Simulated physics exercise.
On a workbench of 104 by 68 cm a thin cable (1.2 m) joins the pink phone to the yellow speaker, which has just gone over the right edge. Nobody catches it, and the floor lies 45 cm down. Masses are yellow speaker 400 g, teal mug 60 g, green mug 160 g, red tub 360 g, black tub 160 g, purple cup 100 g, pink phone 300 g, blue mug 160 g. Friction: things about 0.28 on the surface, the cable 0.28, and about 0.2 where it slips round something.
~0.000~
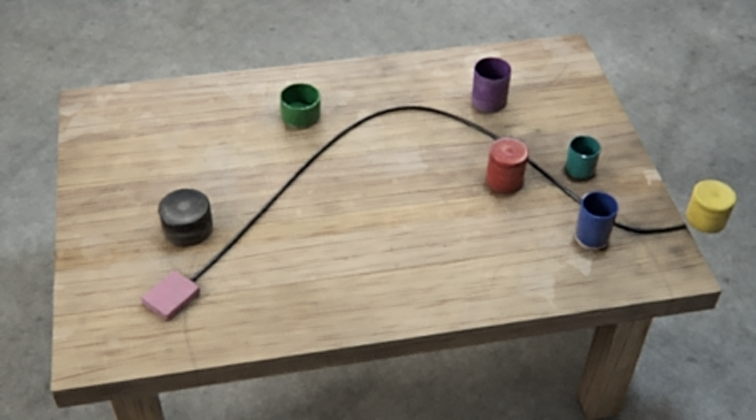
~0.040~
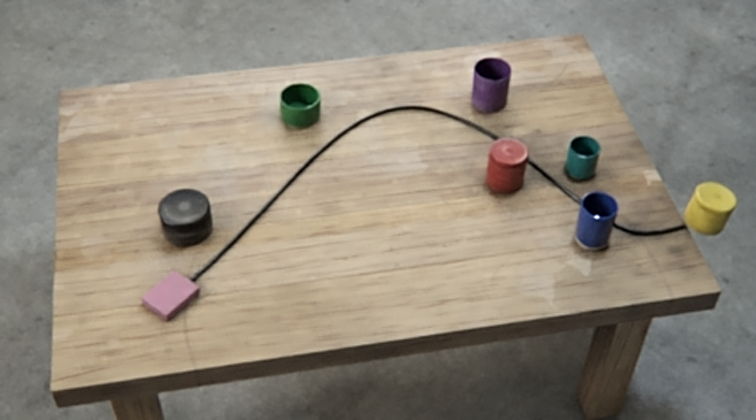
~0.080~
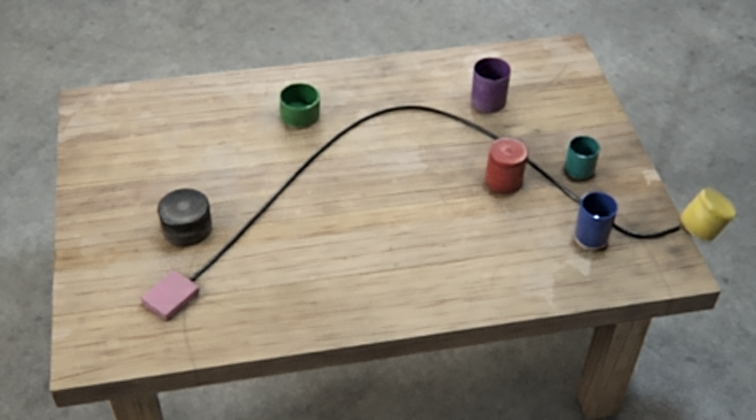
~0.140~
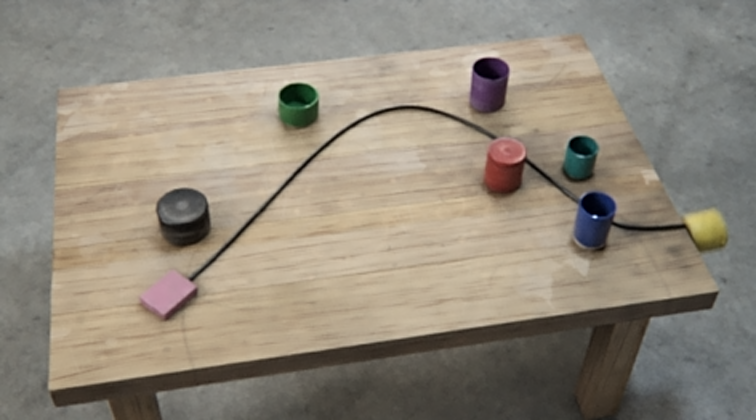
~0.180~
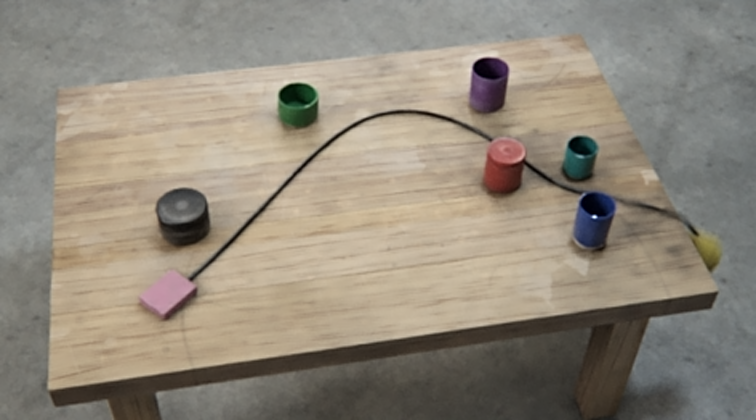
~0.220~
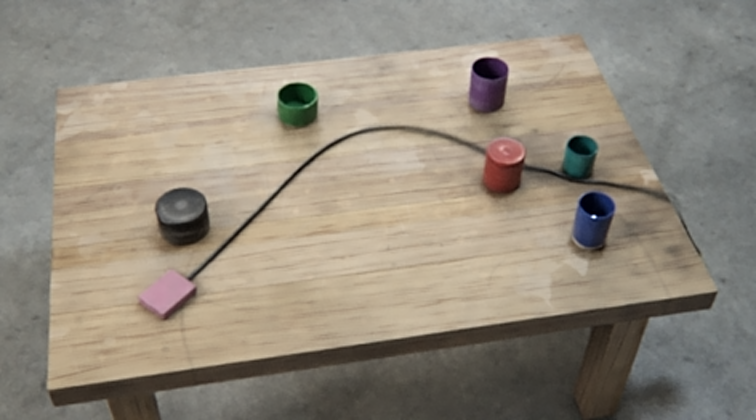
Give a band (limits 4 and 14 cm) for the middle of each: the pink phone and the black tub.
In order: The pink phone ends far away; the black tub barely shifts.
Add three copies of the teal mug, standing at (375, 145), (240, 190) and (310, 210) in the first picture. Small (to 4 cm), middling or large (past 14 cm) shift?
In turn: Large, small, large.
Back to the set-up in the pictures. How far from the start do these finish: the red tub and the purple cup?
Red tub 10 cm, purple cup 0 cm.
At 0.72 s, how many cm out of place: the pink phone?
Pink phone 30 cm.
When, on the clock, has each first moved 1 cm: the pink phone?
About: Pink phone 0.34 s.
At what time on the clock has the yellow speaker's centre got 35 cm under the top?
About: 0.34 s.
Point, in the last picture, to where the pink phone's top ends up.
At about (368, 225).
At 0.5 s, the cable's tail end at (281, 268); pink phone 15 cm off its start, red tub 8 cm off its start, yellow speaker over the edge.
At 0.7 s, the cable's tail end at (378, 243); pink phone 32 cm off its start, red tub 11 cm off its start, yellow speaker over the edge.
At 1.0 s, the cable's tail end at (387, 240); pink phone 34 cm off its start at (368, 225), red tub 11 cm off its start at (530, 197), yellow speaker over the edge.
At 1.2 s, the cable's tail end at (387, 240); pink phone 34 cm off its start, red tub 11 cm off its start, yellow speaker over the edge.
At 2.4 s, the cable's tail end at (387, 240); pink phone 34 cm off its start at (368, 225), black tub 0 cm off its start at (181, 205), red tub 11 cm off its start at (530, 197), yellow speaker over the edge.
